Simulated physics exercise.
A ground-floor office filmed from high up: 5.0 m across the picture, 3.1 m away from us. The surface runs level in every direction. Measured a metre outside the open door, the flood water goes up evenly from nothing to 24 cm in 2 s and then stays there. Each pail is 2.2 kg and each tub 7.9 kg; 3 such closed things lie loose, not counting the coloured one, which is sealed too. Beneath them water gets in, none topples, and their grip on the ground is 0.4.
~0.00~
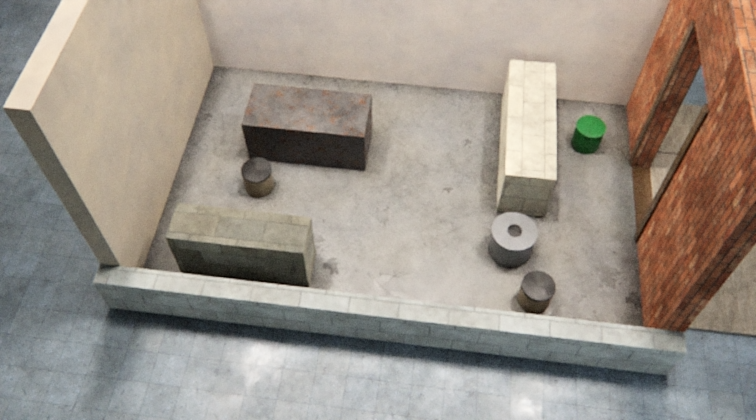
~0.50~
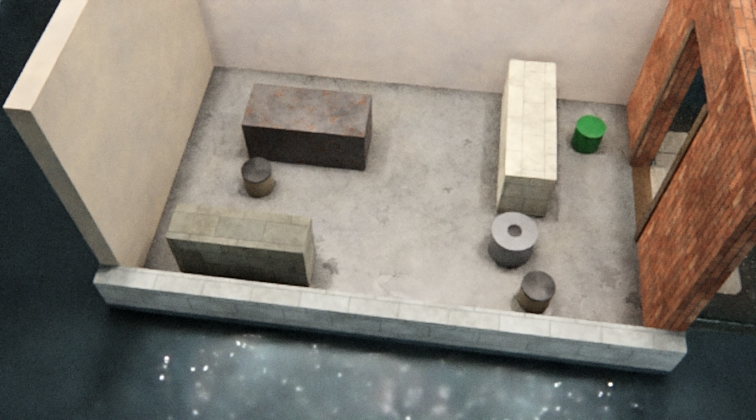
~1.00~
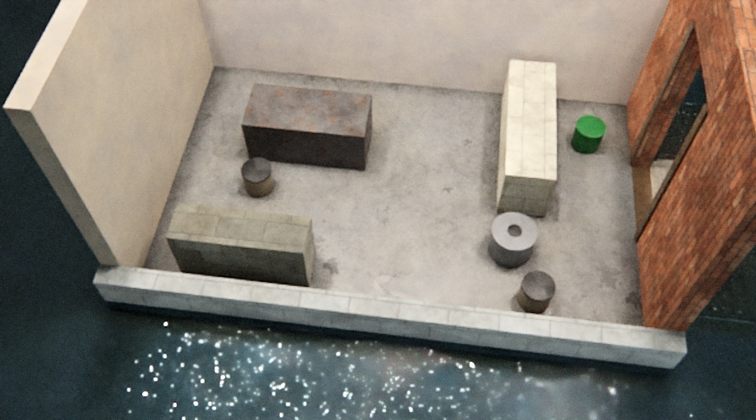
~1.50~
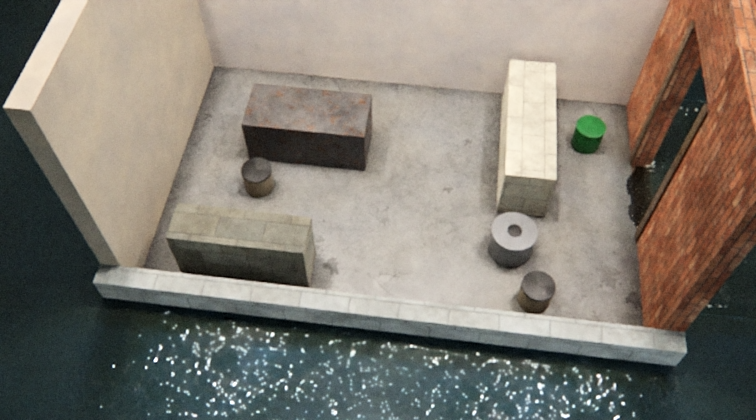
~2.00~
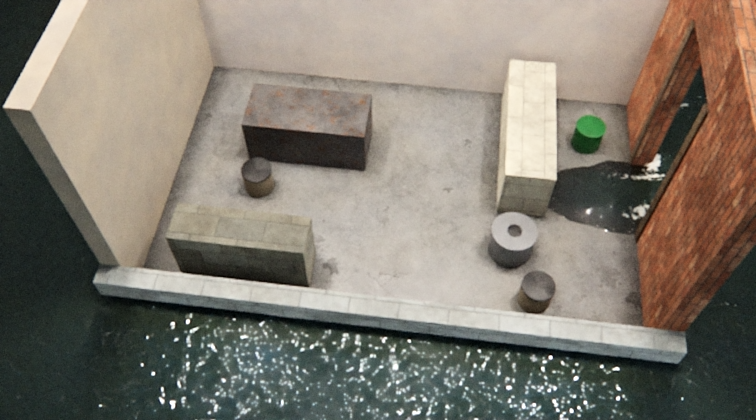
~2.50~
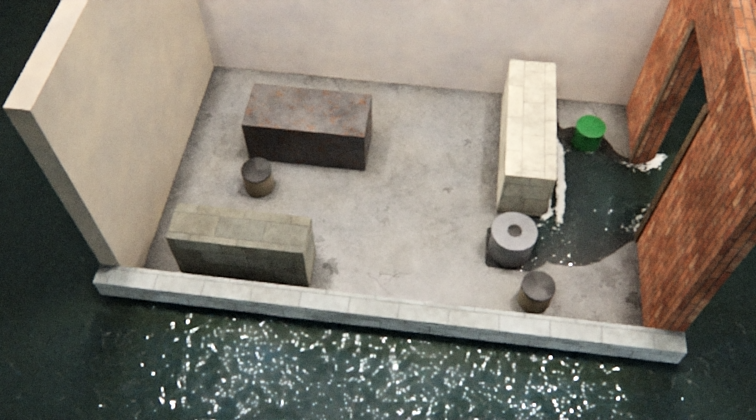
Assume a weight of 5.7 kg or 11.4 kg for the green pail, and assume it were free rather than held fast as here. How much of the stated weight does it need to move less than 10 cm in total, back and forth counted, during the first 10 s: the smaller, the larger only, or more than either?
I reckon neither ballast is ample.
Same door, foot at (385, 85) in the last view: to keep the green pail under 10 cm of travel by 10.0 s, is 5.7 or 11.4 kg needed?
Outcome - the heavier pick is required.
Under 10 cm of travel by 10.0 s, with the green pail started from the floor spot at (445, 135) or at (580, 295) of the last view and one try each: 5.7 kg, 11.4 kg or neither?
The light mass does it, then neither mass does it.
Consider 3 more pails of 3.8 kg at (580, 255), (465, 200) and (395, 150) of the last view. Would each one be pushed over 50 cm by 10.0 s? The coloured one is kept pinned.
Note, in sequence: Exceeded, not exceeded, not exceeded.
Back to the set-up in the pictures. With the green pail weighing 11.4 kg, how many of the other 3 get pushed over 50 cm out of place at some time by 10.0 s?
3 in all.
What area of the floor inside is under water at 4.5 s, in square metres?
Wet area: Approx. 7.5 m2.
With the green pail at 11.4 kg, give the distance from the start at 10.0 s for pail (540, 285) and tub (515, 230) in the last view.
In turn: 350 cm, 120 cm.
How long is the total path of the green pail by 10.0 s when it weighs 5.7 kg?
Close to 500 centimetres all told.
After 3.5 s the green pail would be 44 cm from its start with 5.7 kg and 14 cm from its start with 11.4 kg; 8 cm of water round it then.
After 4.5 s the green pail would be 28 cm from its start with 5.7 kg and 38 cm from its start with 11.4 kg; 13 cm of water round it then.
After 7.0 s the green pail would be 13 cm from its start with 5.7 kg and 9 cm from its start with 11.4 kg; 15 cm of water round it then.
After 10.0 s the green pail would be 13 cm from its start with 5.7 kg and 14 cm from its start with 11.4 kg; 18 cm of water round it then.
